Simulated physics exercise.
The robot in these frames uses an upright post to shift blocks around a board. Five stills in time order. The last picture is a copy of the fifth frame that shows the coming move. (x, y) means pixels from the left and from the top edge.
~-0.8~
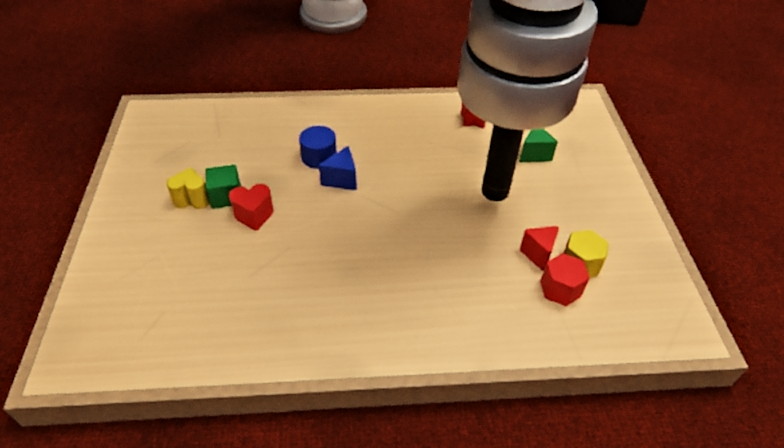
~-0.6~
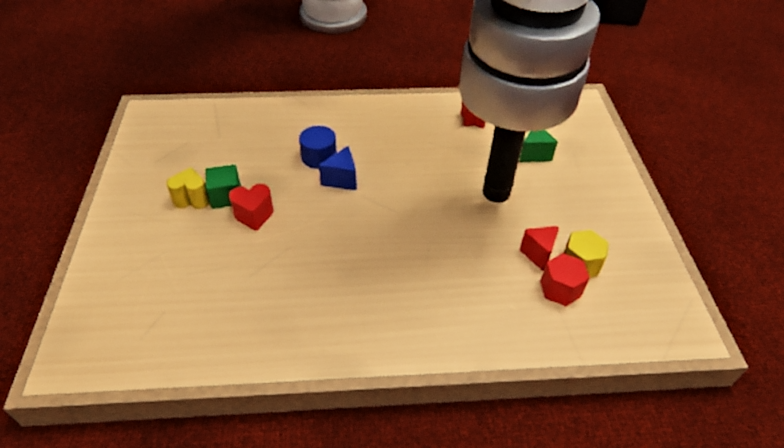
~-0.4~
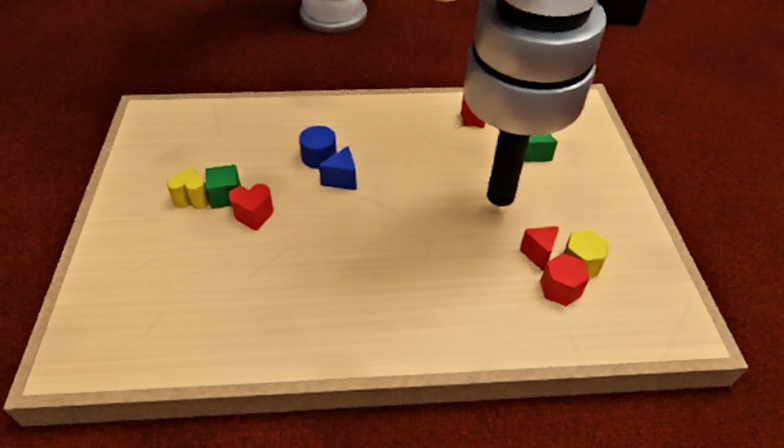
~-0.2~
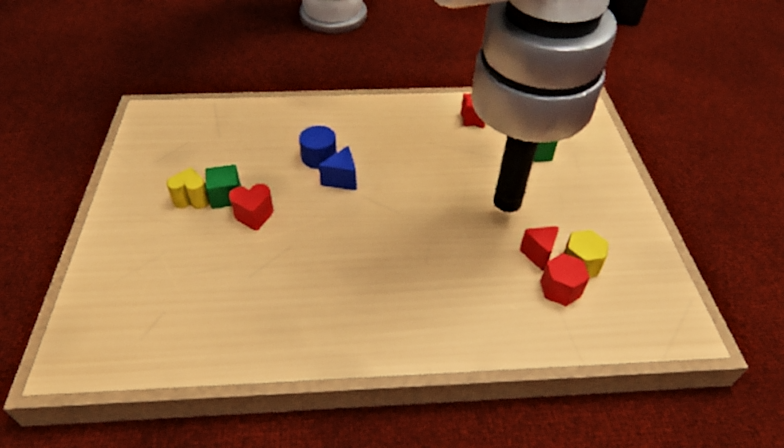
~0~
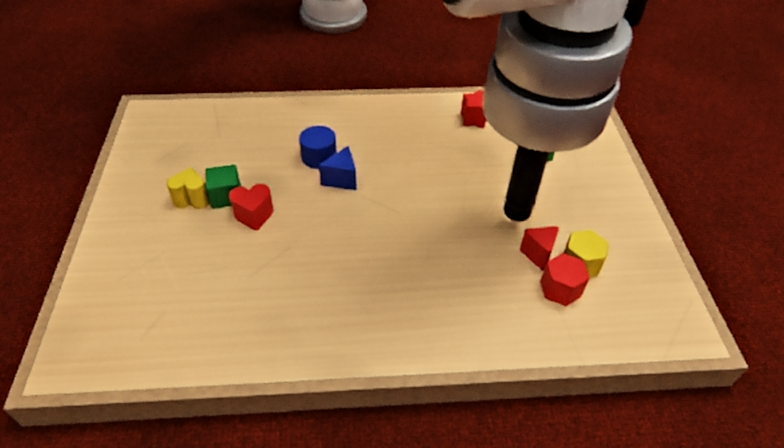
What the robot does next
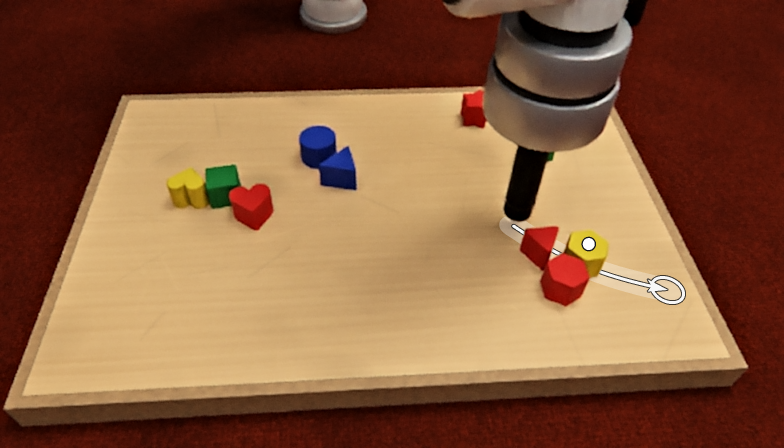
A robot's silver-and-black upright post stands over a pale wooden board on a dark red surface, seen from above at an angle by a still camera. Yellow, green and red blocks sit at left, two blue ones near upper centre, red and green ones at upper right, and two red and one yellow at lower right. The post slides slightly right and toward the viewer, nearing the red triangle, while every block stays still.
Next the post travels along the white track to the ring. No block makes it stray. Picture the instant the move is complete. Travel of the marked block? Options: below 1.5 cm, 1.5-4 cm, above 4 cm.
If I had to pick, the marked block travels beyond 4 cm here.
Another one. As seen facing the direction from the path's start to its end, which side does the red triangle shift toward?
Shifts right.
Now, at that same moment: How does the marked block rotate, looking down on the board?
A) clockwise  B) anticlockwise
Answer: A.
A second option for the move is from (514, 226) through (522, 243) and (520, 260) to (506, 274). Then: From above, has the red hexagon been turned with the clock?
I'd say yes.
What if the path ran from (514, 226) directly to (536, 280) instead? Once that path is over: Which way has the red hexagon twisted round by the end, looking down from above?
Looking from above, the answer is clockwise.
Drawn move, from (514, 226) through (583, 265) to (668, 290); the dot is on the yellow hexagon.
On the path given first. One third of the way, post (563, 240); red triangle (552, 250), turned 40° clockwise; red hexagon (569, 276), turned 20° anticlockwise; yellow hexagon (598, 248).
Two thirds of the way, post (618, 262); red triangle (553, 250), turned 40° clockwise; red hexagon (569, 276), turned 20° anticlockwise; yellow hexagon (654, 274), turned 20° clockwise.
At the end, post (676, 276); red triangle (553, 250), turned 40° clockwise; red hexagon (569, 276), turned 20° anticlockwise; yellow hexagon (704, 299), turned 60° clockwise.
